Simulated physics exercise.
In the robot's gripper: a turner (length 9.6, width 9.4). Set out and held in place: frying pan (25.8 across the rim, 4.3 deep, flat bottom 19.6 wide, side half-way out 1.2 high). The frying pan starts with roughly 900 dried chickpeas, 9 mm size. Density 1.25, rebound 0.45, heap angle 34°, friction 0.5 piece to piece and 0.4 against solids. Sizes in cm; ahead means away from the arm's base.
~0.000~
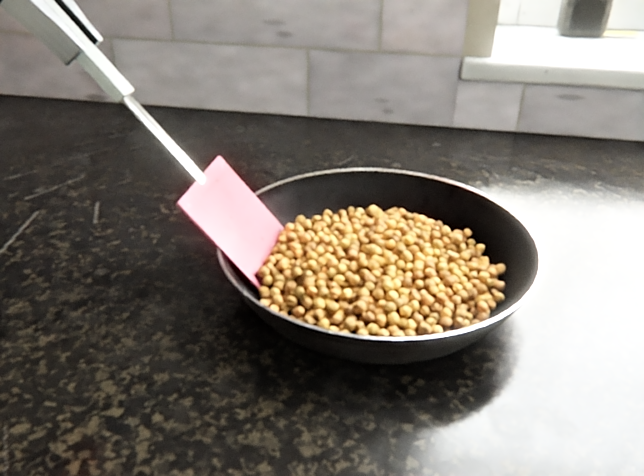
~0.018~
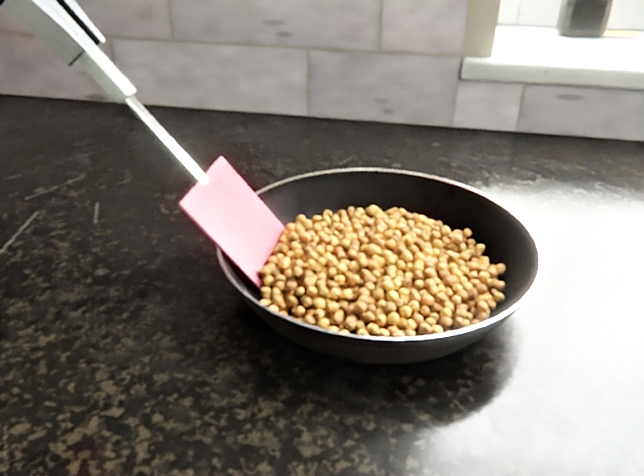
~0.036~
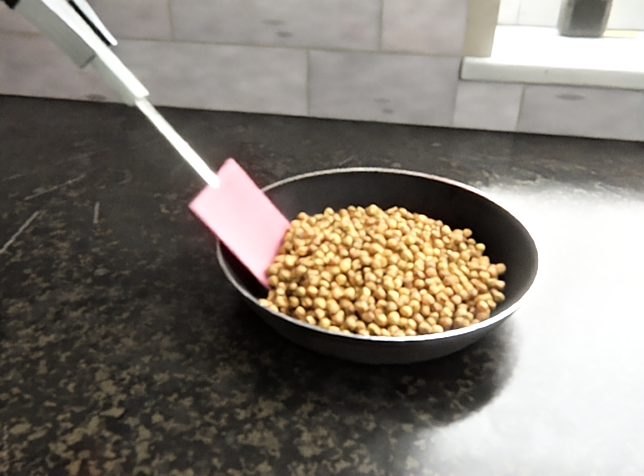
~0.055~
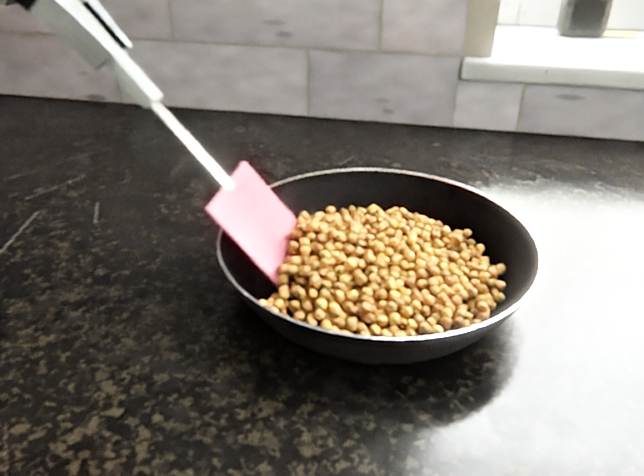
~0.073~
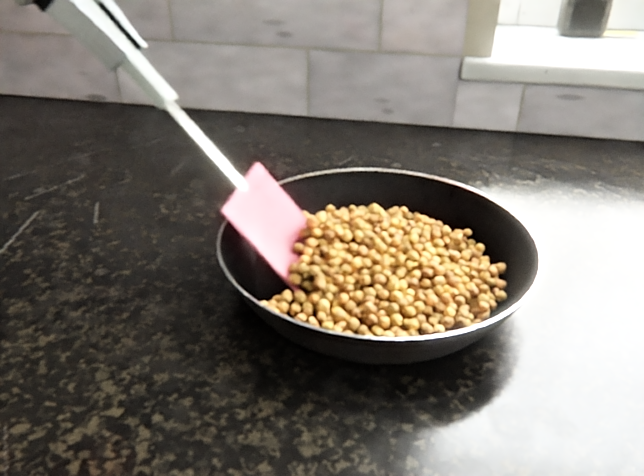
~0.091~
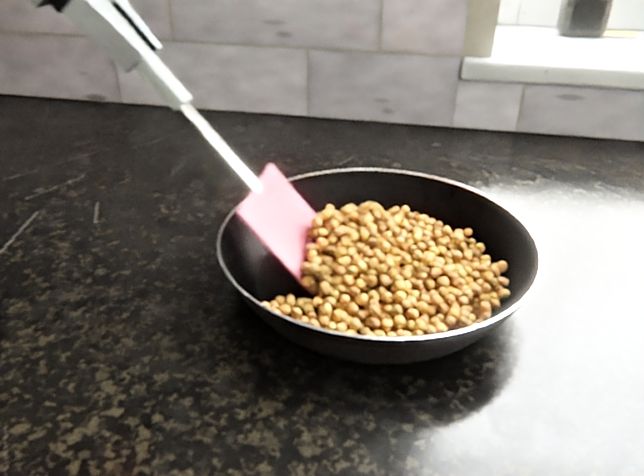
Pink turner in a robot gripper sliding rightward through dried chickpeas in a black frying pan, pushing them from the left side.
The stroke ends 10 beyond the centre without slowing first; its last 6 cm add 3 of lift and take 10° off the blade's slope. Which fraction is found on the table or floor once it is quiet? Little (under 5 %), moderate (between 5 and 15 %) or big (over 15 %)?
On the table or floor the share is big, over 15 %.
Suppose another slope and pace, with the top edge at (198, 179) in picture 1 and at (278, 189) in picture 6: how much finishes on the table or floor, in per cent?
About 25 per cent.
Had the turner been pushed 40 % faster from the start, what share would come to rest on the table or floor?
In that case some 30 per cent.
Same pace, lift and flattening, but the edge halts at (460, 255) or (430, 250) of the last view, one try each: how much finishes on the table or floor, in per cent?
Some 5 and 0 per cent.
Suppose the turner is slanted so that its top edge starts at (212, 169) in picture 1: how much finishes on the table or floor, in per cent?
About 25 per cent.
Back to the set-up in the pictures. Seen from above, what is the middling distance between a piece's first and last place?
Roughly 4 cm.
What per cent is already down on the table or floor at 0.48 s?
Roughly 20 per cent.
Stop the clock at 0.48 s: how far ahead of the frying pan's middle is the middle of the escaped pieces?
Roughly 20 cm.
After 0.17 s, sloping 50°, highest piece 5 above the table; 900 in the frying pan.
After 0.24 s, sloping 47°, highest piece 6 above the table; 900 in the frying pan.
After 0.48 s, sloping 40°, highest piece 6 above the table; 687 in the frying pan, 199 on the table or floor, 14 on the blade or in flight.
After 1.53 s, sloping 40°, highest piece 4 above the table; 687 in the frying pan, 213 on the table or floor.
At rest, 687 in the frying pan, 213 on the table or floor. That is 24 % on the table or floor.
